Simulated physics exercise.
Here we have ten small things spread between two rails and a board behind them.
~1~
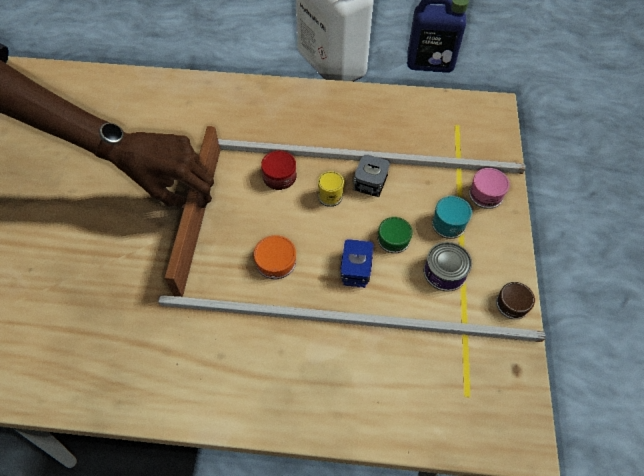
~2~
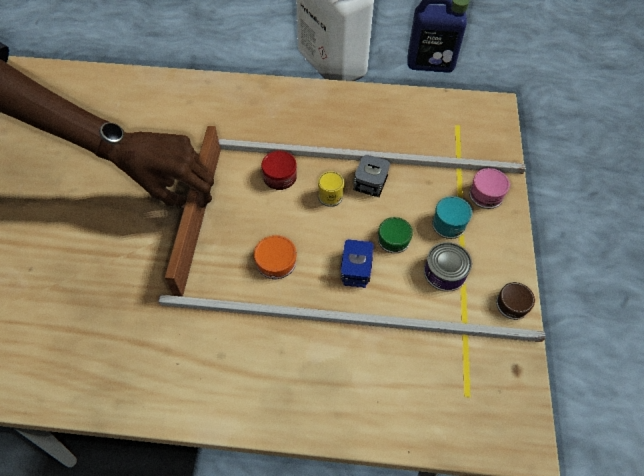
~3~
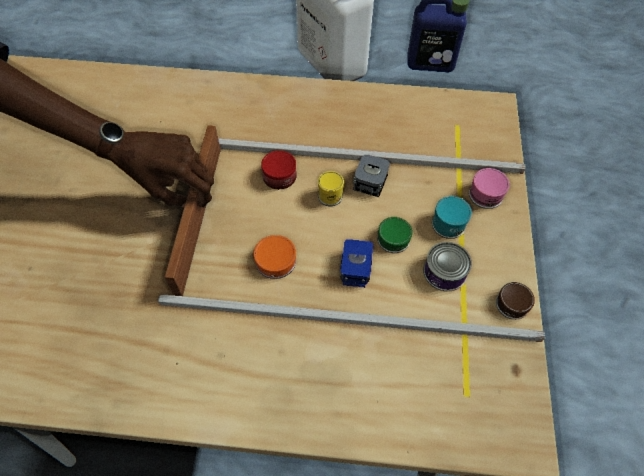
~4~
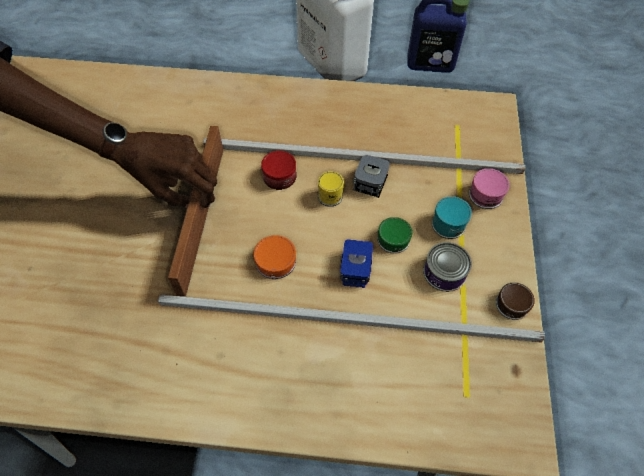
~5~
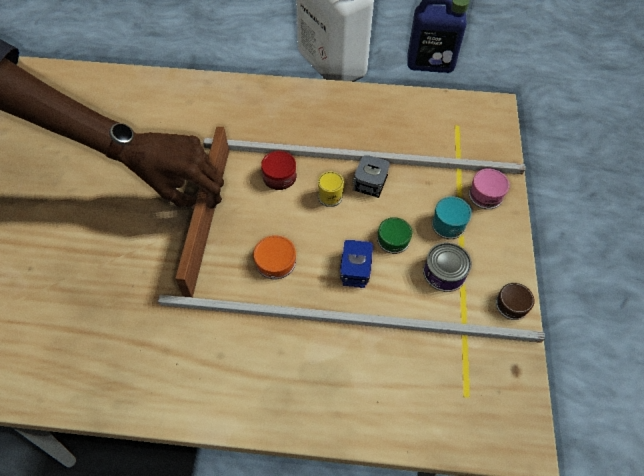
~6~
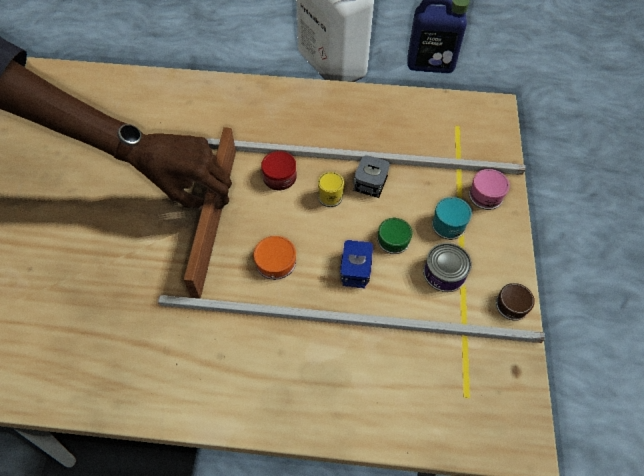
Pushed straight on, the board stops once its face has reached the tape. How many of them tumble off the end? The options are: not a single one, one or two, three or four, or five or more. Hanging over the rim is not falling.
My answer: One or two.
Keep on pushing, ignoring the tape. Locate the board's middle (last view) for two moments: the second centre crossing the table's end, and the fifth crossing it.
Roughly (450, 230) for the earlier crossing, roughly (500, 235) for the later one.
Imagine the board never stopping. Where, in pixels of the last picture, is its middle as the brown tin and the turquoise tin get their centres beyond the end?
First near (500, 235), second near (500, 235).
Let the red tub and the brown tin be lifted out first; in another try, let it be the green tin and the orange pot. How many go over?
Counts - first: 1; second: 1.
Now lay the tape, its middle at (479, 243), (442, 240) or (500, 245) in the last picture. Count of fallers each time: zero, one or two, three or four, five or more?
In turn: One to two, none, five or more.
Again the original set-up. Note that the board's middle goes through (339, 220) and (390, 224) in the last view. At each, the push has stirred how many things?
The number moved is 5 and then 7.
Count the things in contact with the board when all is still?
That would be 4 of them.
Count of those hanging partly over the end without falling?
It's 0.
Soon after, none off yet; brown tin at rest near (515, 302); pink pot at rest near (489, 189); turquoise tin at rest near (451, 218).
In the end, the number that fall off is one or two; gone, purple pot and pink pot.
